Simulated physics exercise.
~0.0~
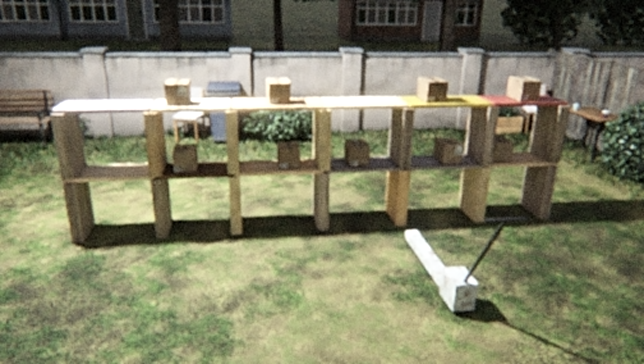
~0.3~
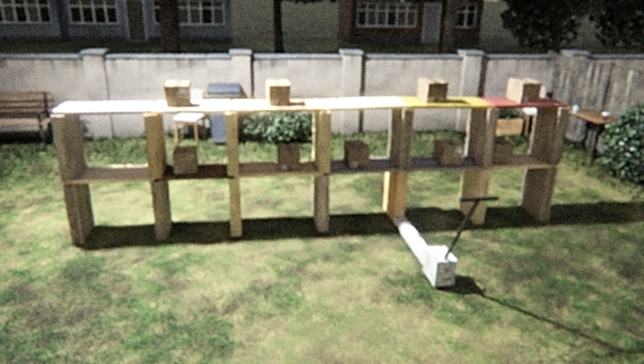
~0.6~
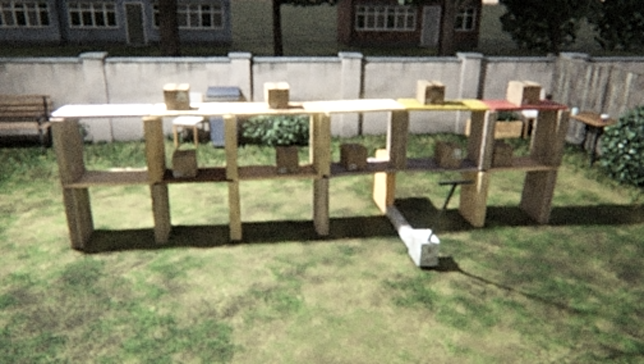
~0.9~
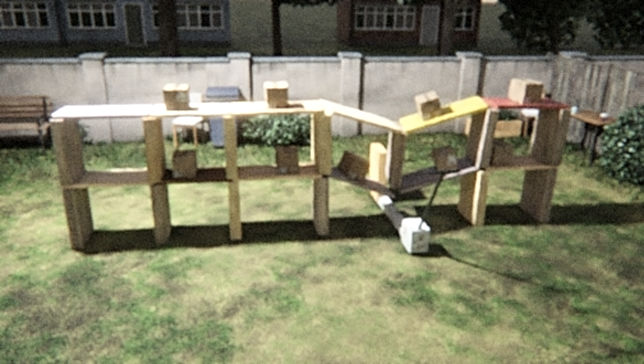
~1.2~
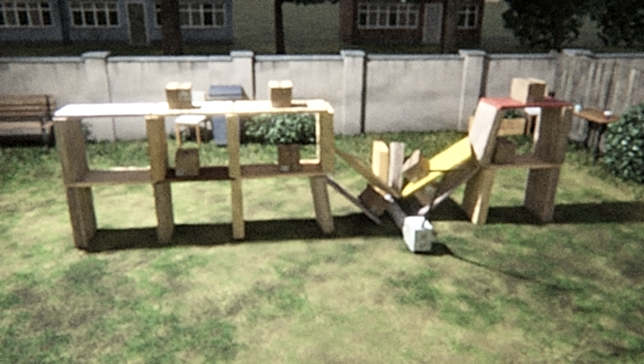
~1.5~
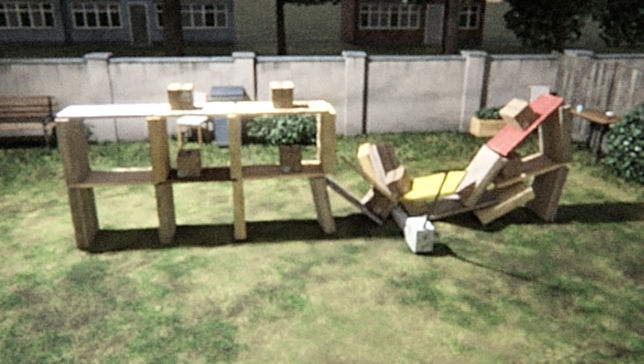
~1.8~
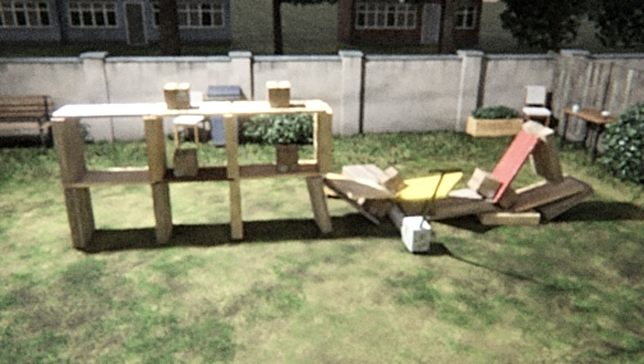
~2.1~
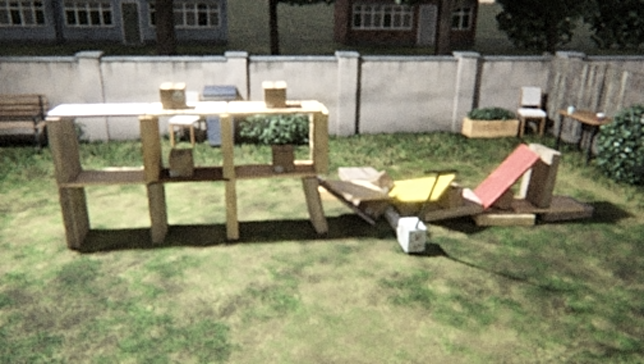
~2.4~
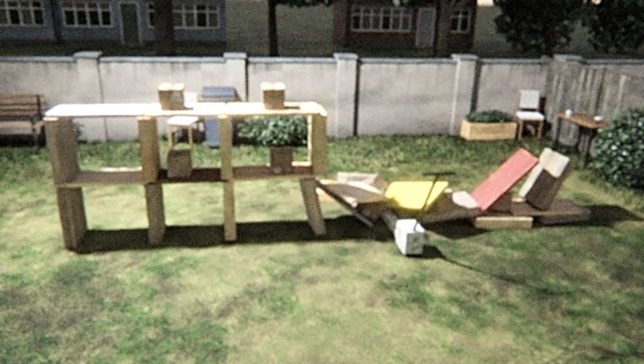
Two-tier structure of upright slabs and boards losing its right half as a jack pushes in, the left half staying up.
